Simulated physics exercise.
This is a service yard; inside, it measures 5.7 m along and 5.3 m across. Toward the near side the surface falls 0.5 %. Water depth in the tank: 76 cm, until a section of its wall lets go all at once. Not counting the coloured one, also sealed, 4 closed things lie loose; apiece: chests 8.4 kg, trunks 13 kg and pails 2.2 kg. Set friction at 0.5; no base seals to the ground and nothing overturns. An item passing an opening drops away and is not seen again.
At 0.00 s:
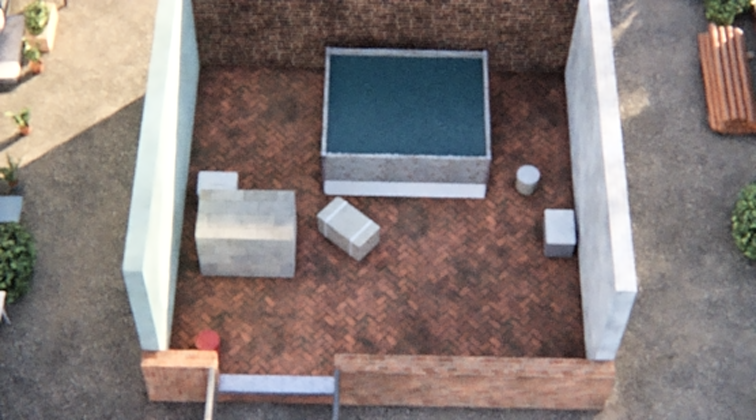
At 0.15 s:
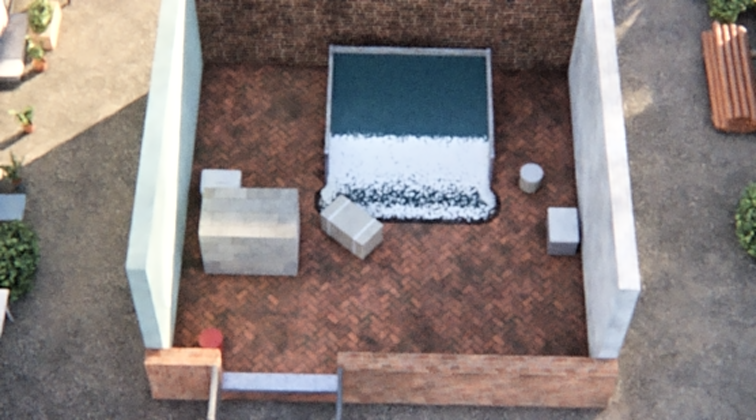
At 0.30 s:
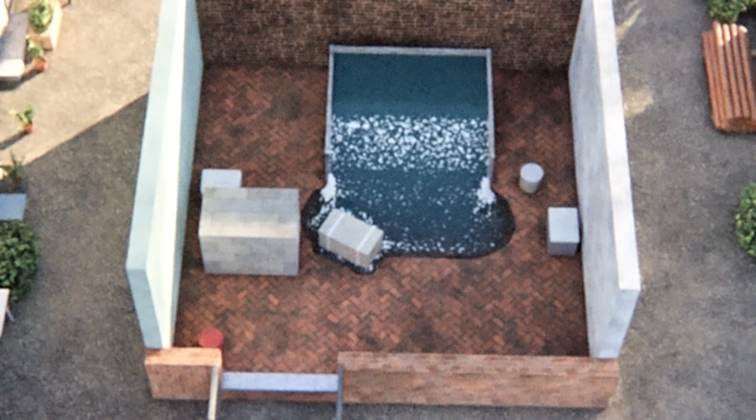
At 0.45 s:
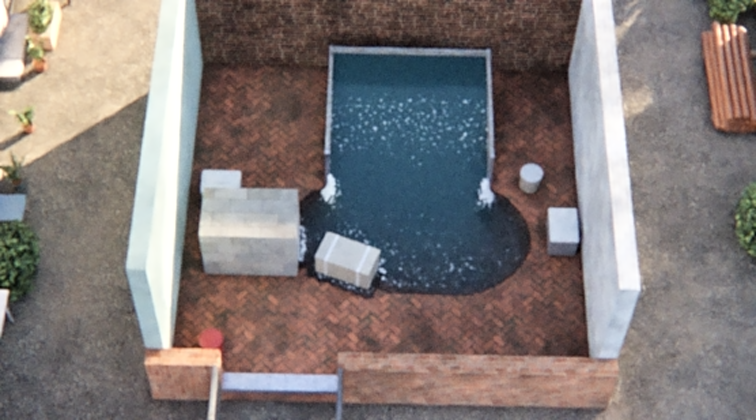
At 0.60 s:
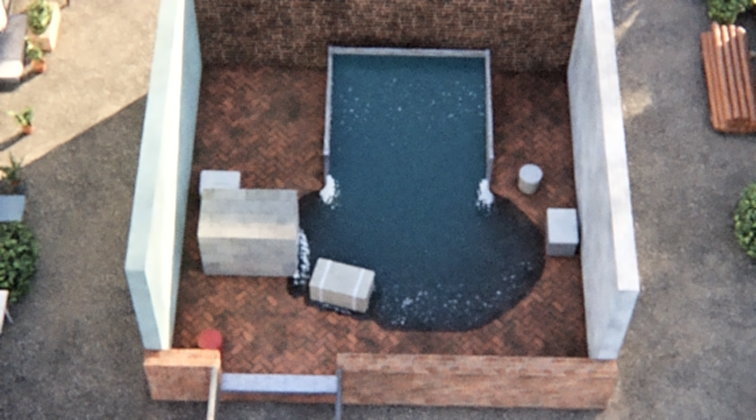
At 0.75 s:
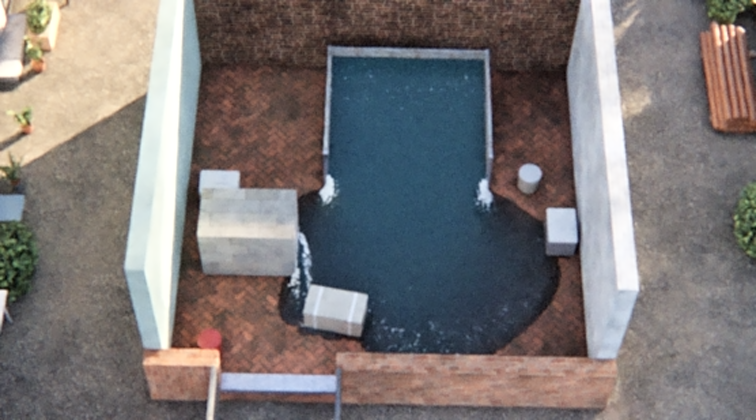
Water pours from a tank at the back of a walled brick yard and spreads toward the near wall, pushing a pale box along and turning it, while the large block, smaller boxes and pails stay in place.
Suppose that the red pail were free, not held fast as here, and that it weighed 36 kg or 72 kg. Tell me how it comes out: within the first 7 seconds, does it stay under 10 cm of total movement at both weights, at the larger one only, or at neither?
At both.
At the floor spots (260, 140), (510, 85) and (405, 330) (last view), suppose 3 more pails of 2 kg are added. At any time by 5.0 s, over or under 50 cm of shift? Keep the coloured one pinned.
Taking them one by one: Below the mark; below the mark; above the mark.
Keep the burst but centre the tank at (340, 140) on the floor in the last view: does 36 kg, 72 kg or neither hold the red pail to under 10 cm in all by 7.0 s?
Then the lighter mass suffices.
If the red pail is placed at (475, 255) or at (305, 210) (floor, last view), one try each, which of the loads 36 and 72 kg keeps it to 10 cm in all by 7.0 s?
Order kept: Heavy pick needed, light pick works.
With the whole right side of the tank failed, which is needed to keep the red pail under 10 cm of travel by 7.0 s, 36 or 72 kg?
In that case the lighter mass suffices.
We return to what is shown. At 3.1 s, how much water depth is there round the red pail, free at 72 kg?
Depth: Approx. 14 cm.
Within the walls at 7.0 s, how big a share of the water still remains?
Close to 72 in a hundred parts remain.
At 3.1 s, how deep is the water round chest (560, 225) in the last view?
10 cm.
After 1.4 s the red pail would be 0 cm from its start with 36 kg and 0 cm from its start with 72 kg; 0 cm of water round it then.
After 3.1 s the red pail would be 0 cm from its start with 36 kg and 0 cm from its start with 72 kg; 14 cm of water round it then.
After 4.9 s the red pail would be 0 cm from its start with 36 kg and 0 cm from its start with 72 kg; 16 cm of water round it then.
After 7.0 s the red pail would be 0 cm from its start with 36 kg and 0 cm from its start with 72 kg; 11 cm of water round it then.
